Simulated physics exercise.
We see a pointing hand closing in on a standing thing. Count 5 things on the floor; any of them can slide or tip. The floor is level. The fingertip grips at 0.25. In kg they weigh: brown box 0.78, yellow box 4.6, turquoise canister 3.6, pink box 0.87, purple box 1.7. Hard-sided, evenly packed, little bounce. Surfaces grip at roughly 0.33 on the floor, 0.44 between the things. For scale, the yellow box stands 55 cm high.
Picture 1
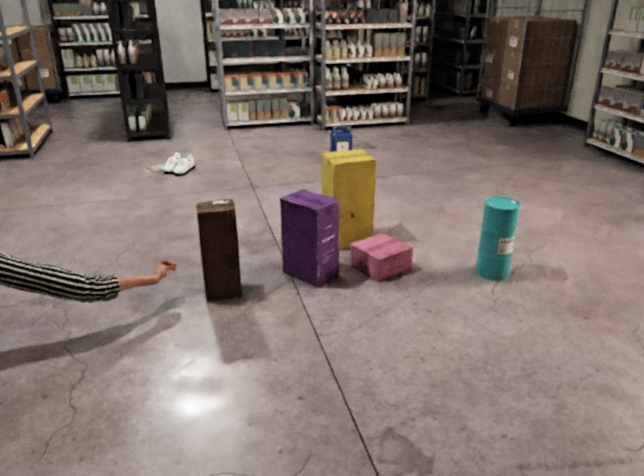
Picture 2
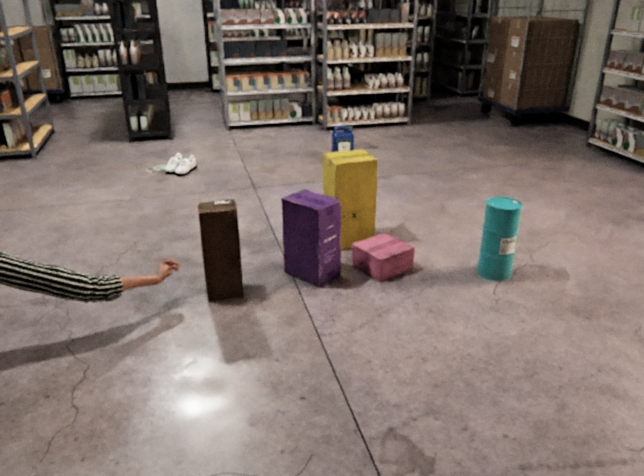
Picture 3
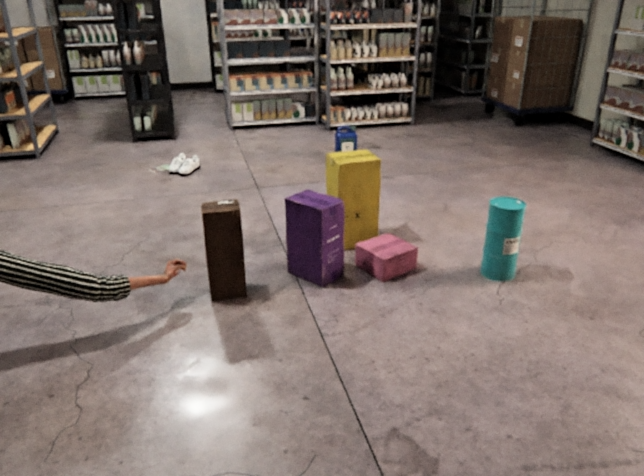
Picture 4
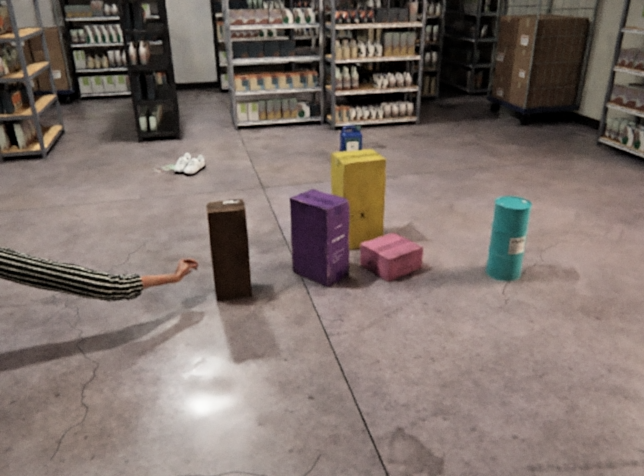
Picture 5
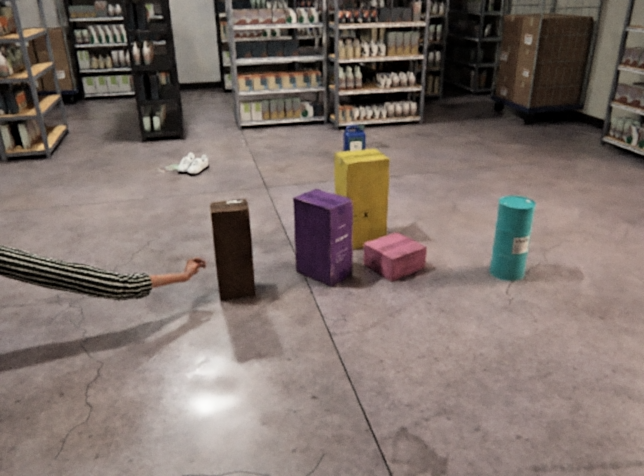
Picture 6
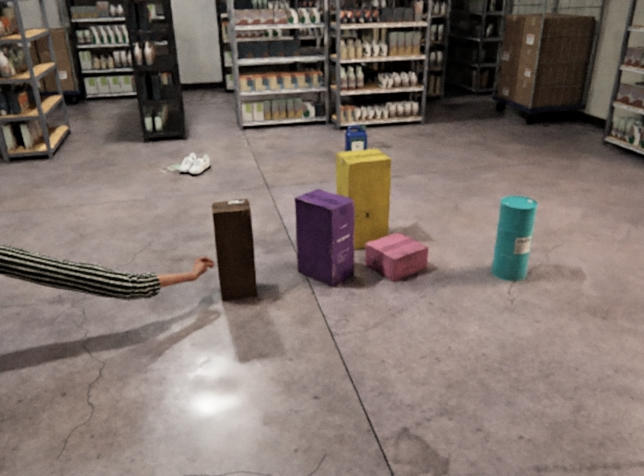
A hand in a striped sleeve reached in from the left and moved slowly right toward a standing brown box, while the purple, yellow and pink boxes and turquoise canister stayed put on the floor.
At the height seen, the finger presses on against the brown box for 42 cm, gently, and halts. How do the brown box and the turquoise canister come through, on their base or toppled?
The brown box keeps standing; the turquoise canister keeps standing.
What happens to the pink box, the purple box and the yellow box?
The pink box is left alone; the purple box is moved; the yellow box stays put.
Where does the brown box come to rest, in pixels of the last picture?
Near (315, 239).
Then, 0.60 s past the last view, 29 cm of travel; brown box shifted 16 cm near (266, 246).
Then, 1.10 s past the last view, 44 cm of travel; brown box shifted 31 cm near (295, 243); purple box shifted 2 cm.
Finally, not toppled but over 14 cm from the start, brown box; the other 4 still in place (within 14 cm). Final places as that camera would see them, brown box near (315, 239), turquoise canister near (514, 239).
